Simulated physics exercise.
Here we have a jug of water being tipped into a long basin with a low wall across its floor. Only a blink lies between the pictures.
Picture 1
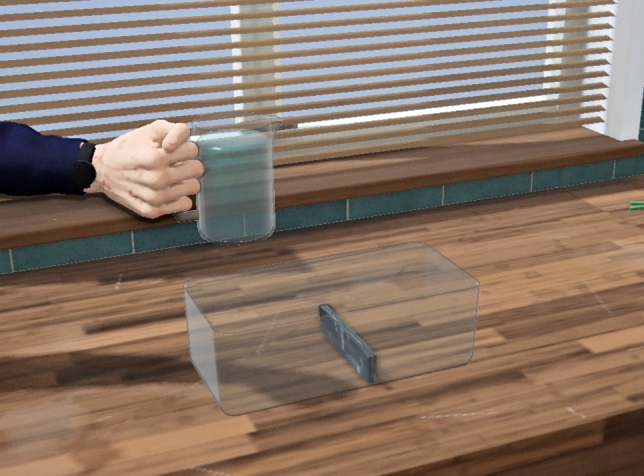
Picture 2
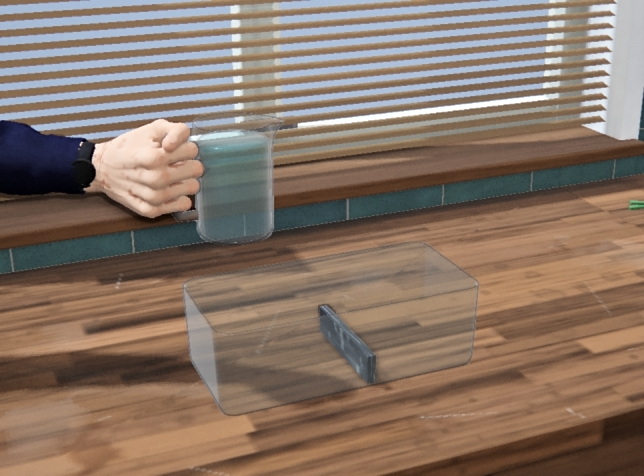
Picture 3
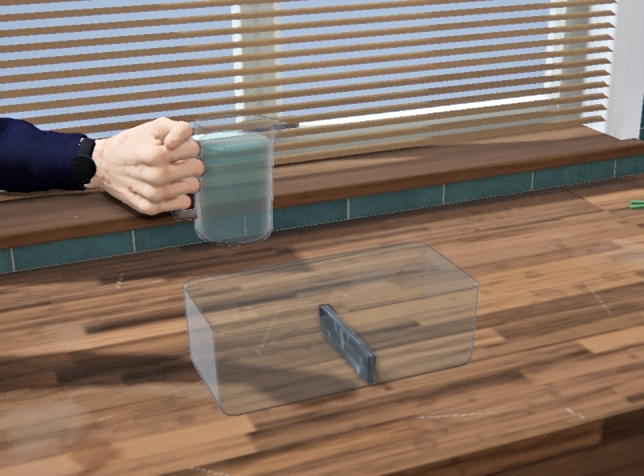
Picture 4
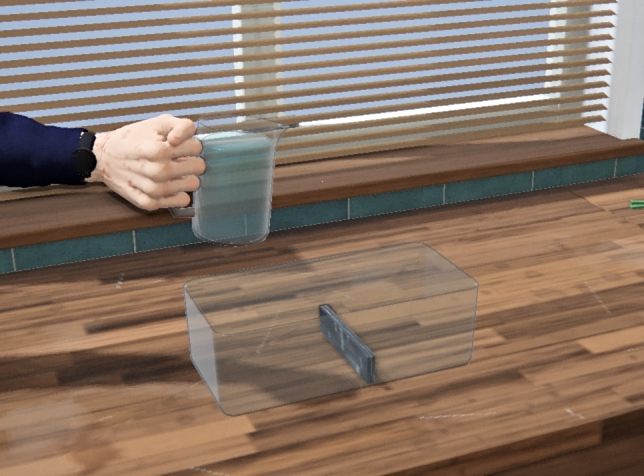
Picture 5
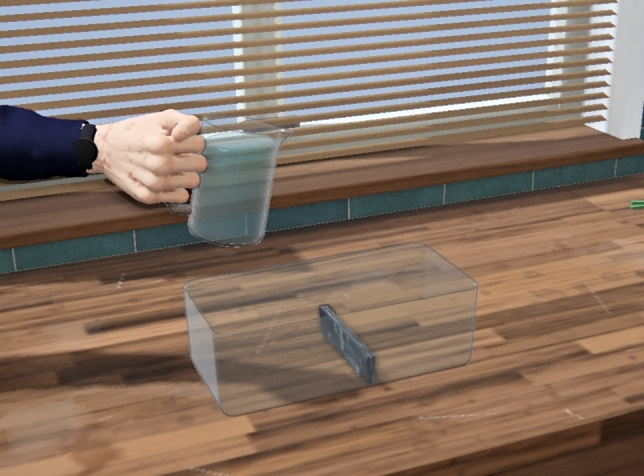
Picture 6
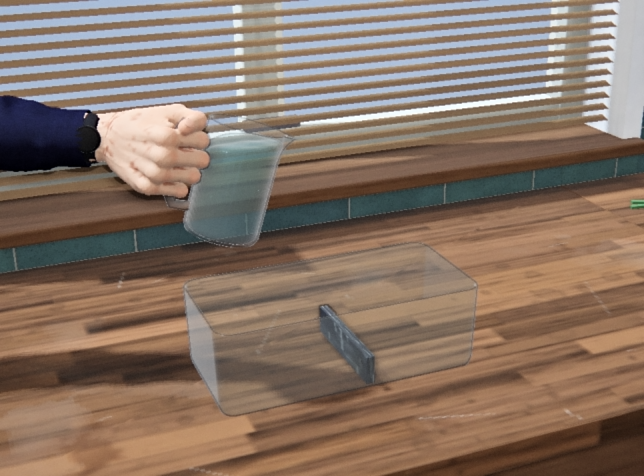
A hand in a dark blue sleeve held a clear jug of bluish water above a long see-through basin on a wooden counter, keeping it upright at first, then slowly tilting it to the right.
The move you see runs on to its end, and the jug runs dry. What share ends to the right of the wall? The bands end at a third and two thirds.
It comes to between a third and two thirds.
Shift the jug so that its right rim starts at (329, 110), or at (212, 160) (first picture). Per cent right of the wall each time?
First some 90, then 5 per cent.
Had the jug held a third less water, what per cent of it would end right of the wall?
It comes to 25 per cent or so.
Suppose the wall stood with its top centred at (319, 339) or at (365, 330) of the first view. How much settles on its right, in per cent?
Near 90 % and 10 %.
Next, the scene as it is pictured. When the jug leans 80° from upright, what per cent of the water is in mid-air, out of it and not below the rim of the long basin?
Some 15 per cent.
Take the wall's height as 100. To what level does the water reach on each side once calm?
The left part 30 per cent, the right part 40.
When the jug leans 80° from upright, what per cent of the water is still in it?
Some 80 per cent.
A moment on, the jug is tipped on its side and 78 per cent is still to pour, 0 is left of the wall and 6 right of it.
Next, the jug is tipped right over and 20 per cent is still to pour, 20 is left of the wall and 39 right of it.
Then the jug is tipped right over and 0 per cent is still to pour, 49 is left of the wall and 48 right of it.
Later the jug is tipped right over and 0 per cent is still to pour, 50 is left of the wall and 48 right of it.
Finally, 50 per cent lies left of the wall, 48 right of it and 2 outside.
